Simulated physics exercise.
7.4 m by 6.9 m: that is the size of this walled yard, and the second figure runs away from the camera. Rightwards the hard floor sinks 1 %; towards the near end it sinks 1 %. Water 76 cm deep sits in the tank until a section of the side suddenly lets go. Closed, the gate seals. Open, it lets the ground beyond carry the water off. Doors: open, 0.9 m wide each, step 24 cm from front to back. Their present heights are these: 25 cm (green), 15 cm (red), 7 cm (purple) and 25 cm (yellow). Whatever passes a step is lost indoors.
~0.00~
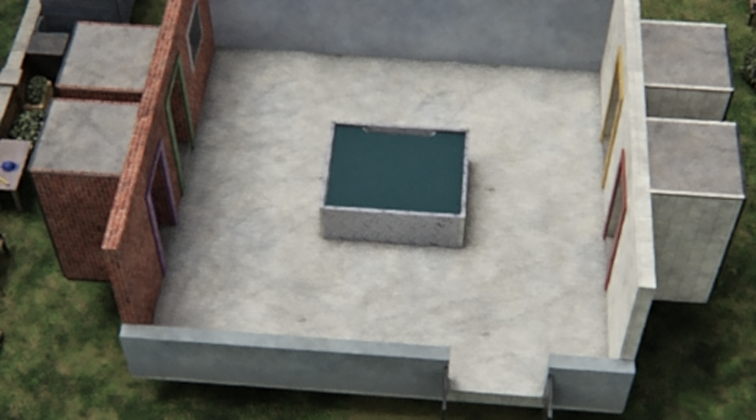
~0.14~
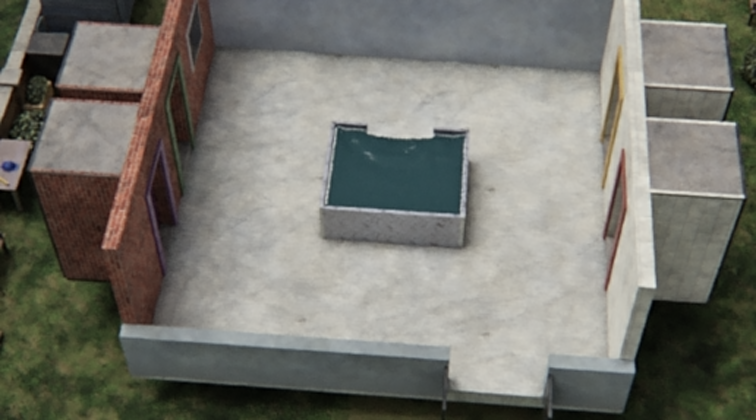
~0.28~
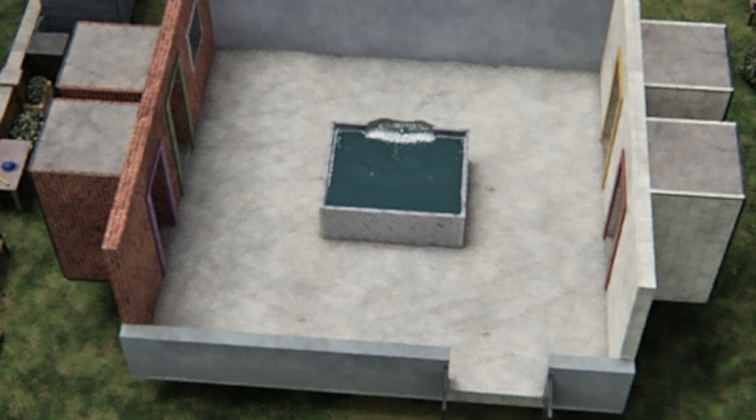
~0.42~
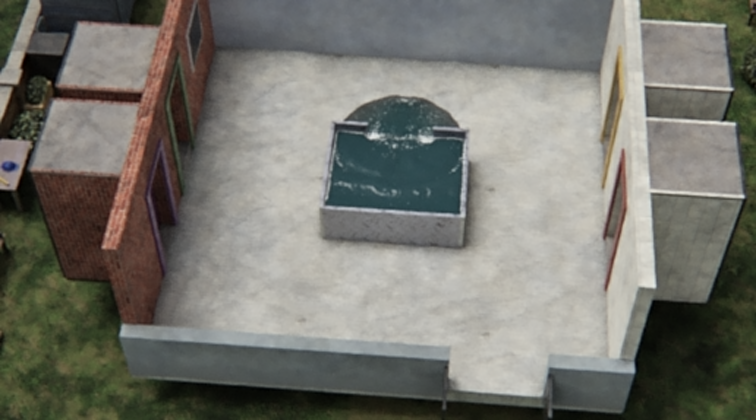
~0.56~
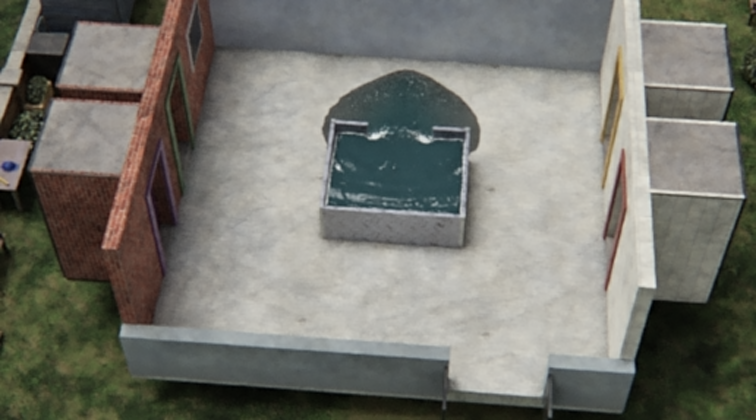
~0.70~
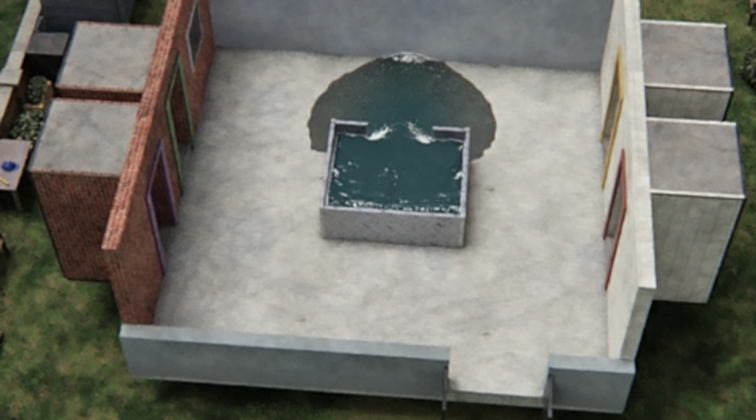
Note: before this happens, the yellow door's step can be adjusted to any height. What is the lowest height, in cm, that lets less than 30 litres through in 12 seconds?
About 7.5 cm.
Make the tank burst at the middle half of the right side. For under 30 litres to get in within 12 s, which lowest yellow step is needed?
Then 22 cm.
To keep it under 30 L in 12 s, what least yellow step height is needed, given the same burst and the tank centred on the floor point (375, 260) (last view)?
A minimum of about 7.5 cm.
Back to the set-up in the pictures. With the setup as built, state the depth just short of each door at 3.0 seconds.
Depths in cm: Green 1, red 0, purple 0, yellow 9.
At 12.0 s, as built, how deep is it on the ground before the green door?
2.5 cm.
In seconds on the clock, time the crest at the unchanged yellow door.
About 4.5 seconds.
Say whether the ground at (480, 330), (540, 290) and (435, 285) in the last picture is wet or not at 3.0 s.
Listed order - unwetted, unwetted, unwetted.
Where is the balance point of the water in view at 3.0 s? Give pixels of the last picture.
The centre of all the water is around (406, 135).
After 1.4 s water covers 20 % of the floor, deepest (44 cm) near (403, 154); it has not reached the yellow door.
After 3.0 s water covers 30 % of the floor, deepest (33 cm) near (601, 73); 9 cm at the yellow door, 0 litres in over its 25 cm step.
After 12.0 s water covers 95 % of the floor, deepest (16 cm) near (609, 388); 7 cm at the yellow door, 0 litres in over its 25 cm step.
At the yellow door as built, the water arrived by 2.6 s and peaked near 12 cm at 4.4 s.
With a step of 6.5 cm, 42 litres would have come in within the 12 s; with 9 cm, 15 litres. So under 30 litres takes about 7.5 cm.
